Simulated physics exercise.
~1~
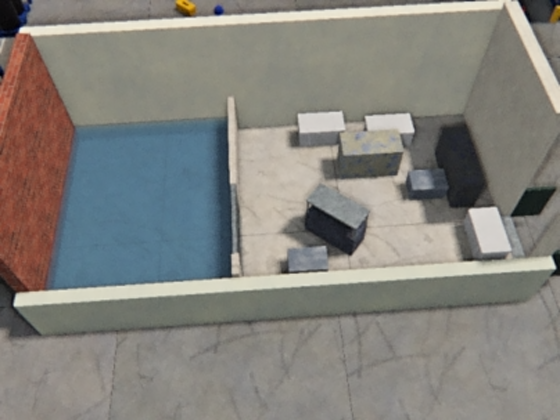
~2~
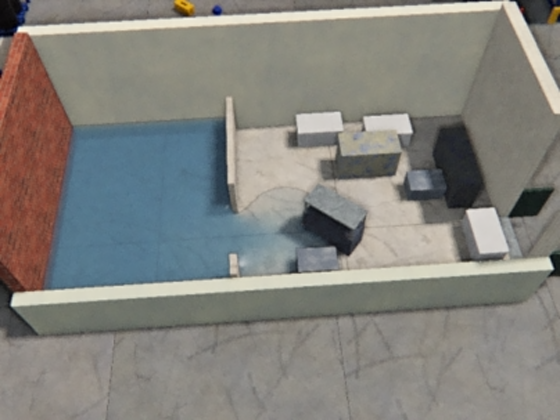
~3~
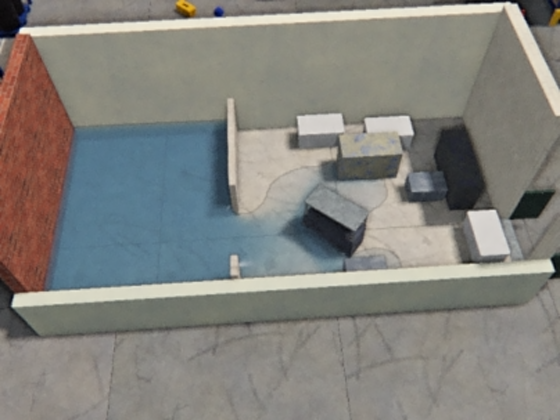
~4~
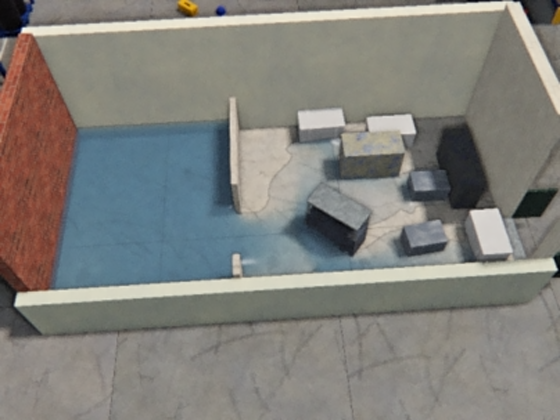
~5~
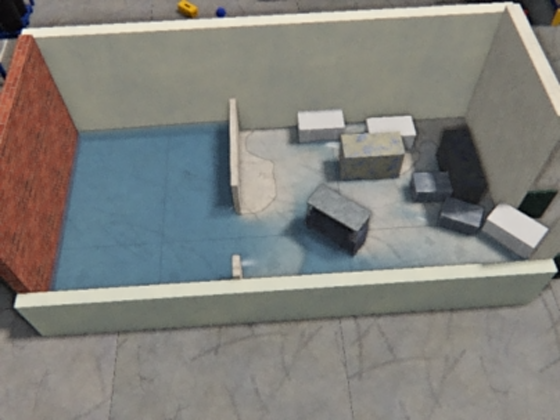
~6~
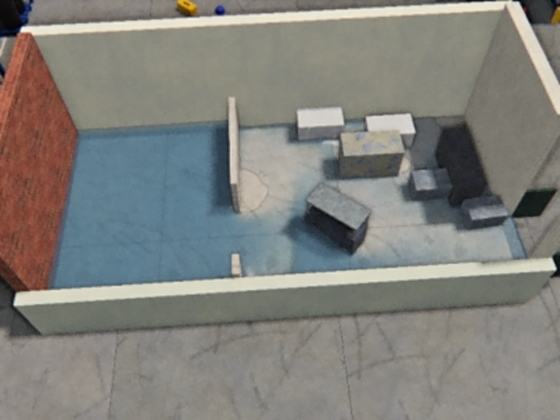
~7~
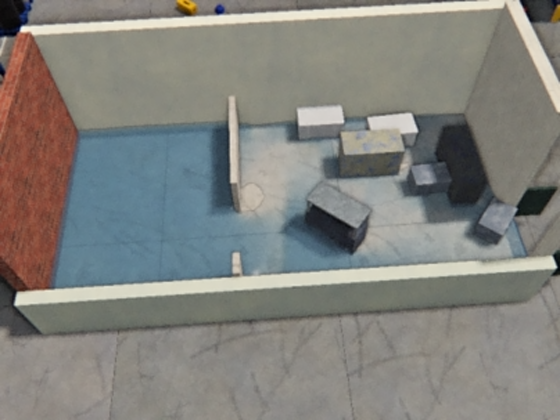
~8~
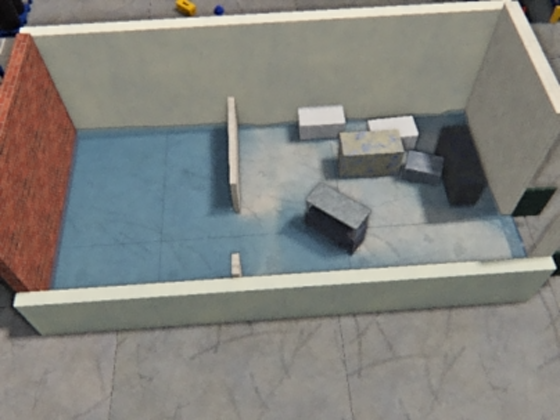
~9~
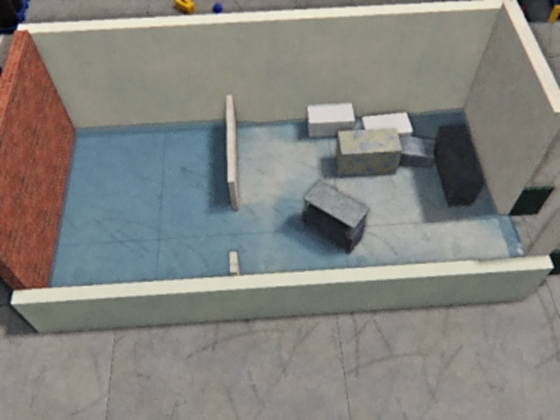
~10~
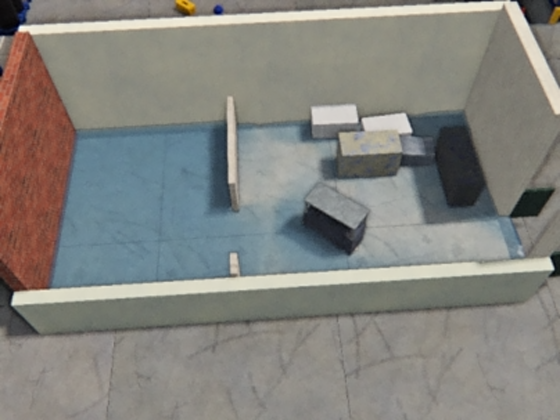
The footage shows blue water held behind a partition on the left spreading through a gap into a room of boxes, carrying a grey box rightward and a white one out of view, while others shift slightly and shallow water finally covers most of the floor.
